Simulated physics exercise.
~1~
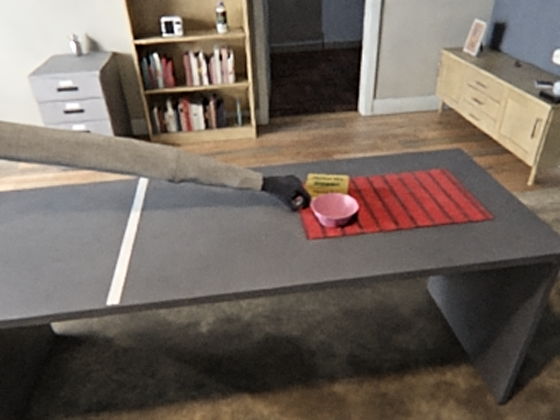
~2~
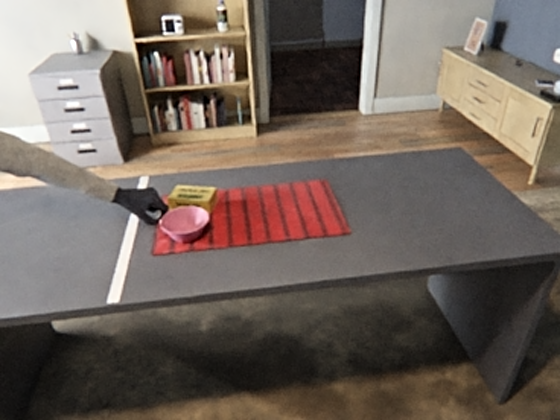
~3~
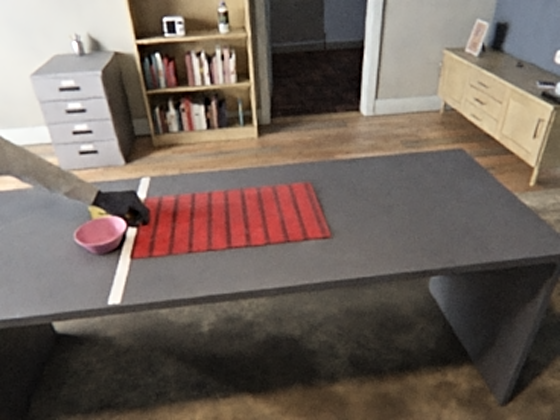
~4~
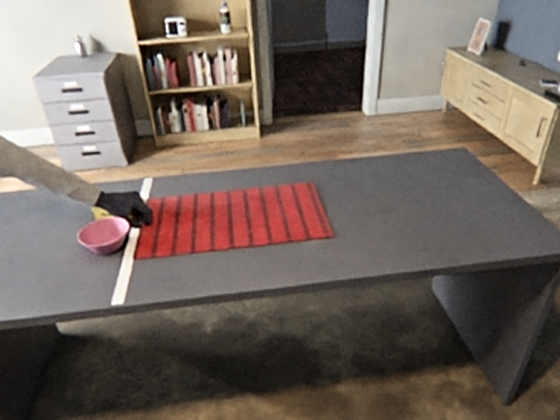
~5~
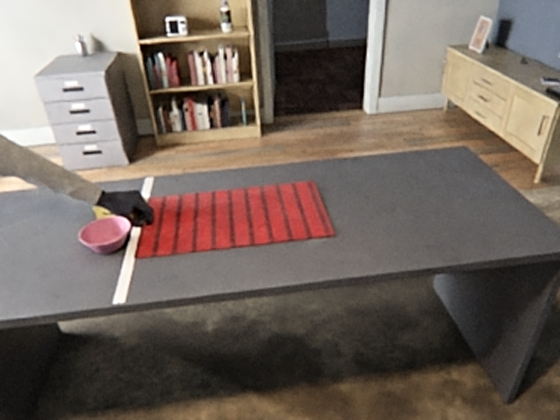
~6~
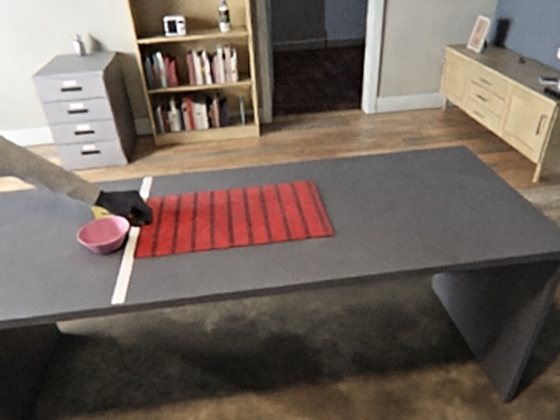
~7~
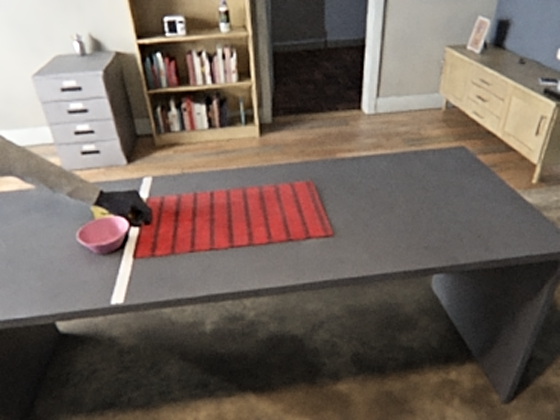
On a grey desk, a gloved hand pulling a red tea towel left to white tape, pink bowl and yellow packet sliding off past its edge.
